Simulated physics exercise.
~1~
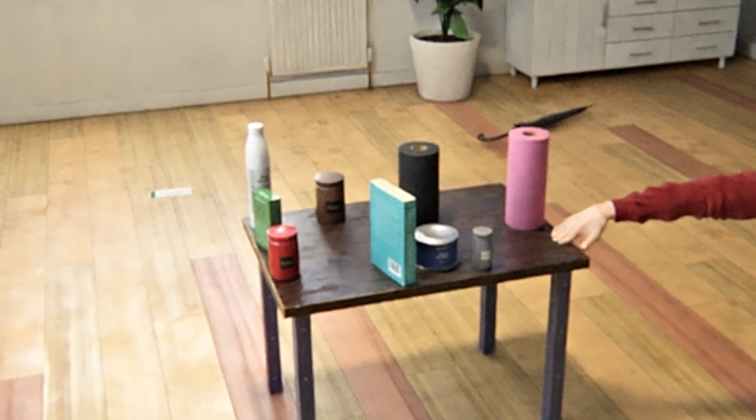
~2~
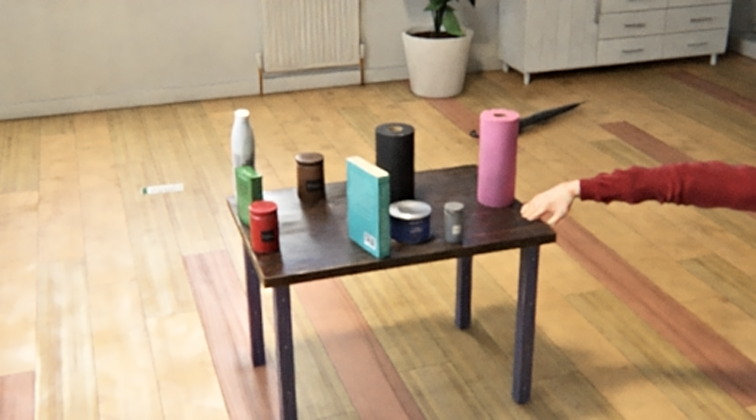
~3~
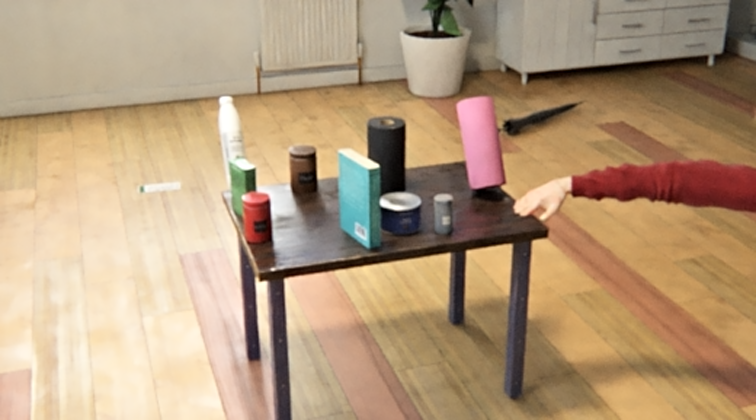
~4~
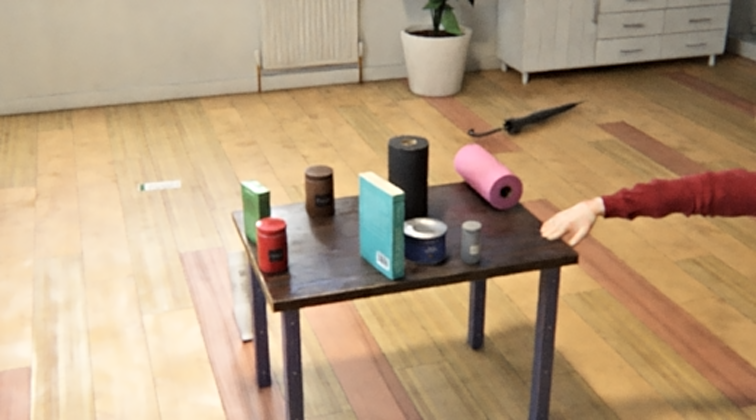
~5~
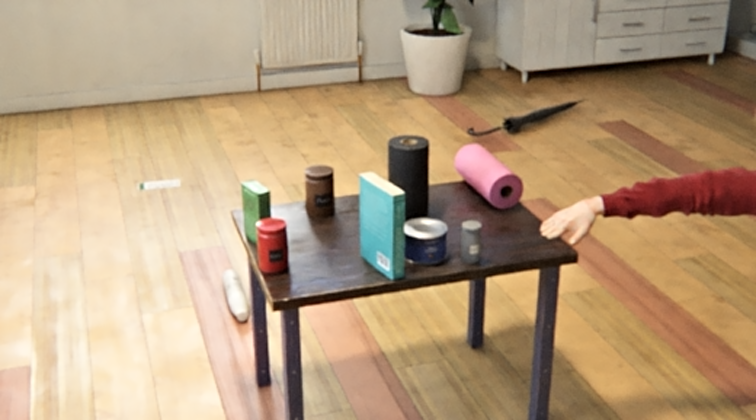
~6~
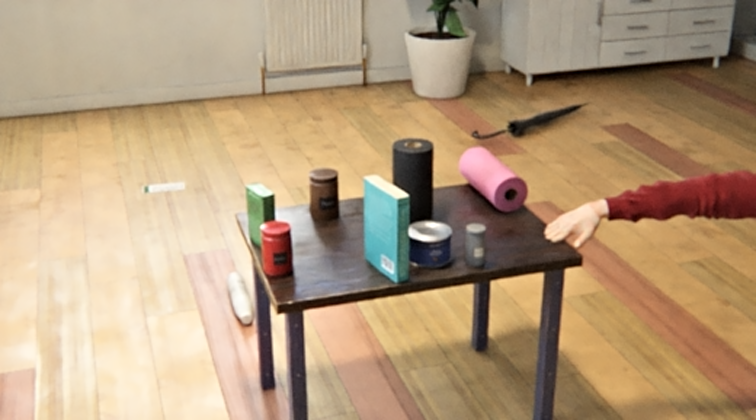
The clip shows a hand at the edge of a small dark table as it shifts away and back; the white bottle leans and falls to the floor on the left, the pink roll tips onto its side on the tabletop, and the other items stay upright.
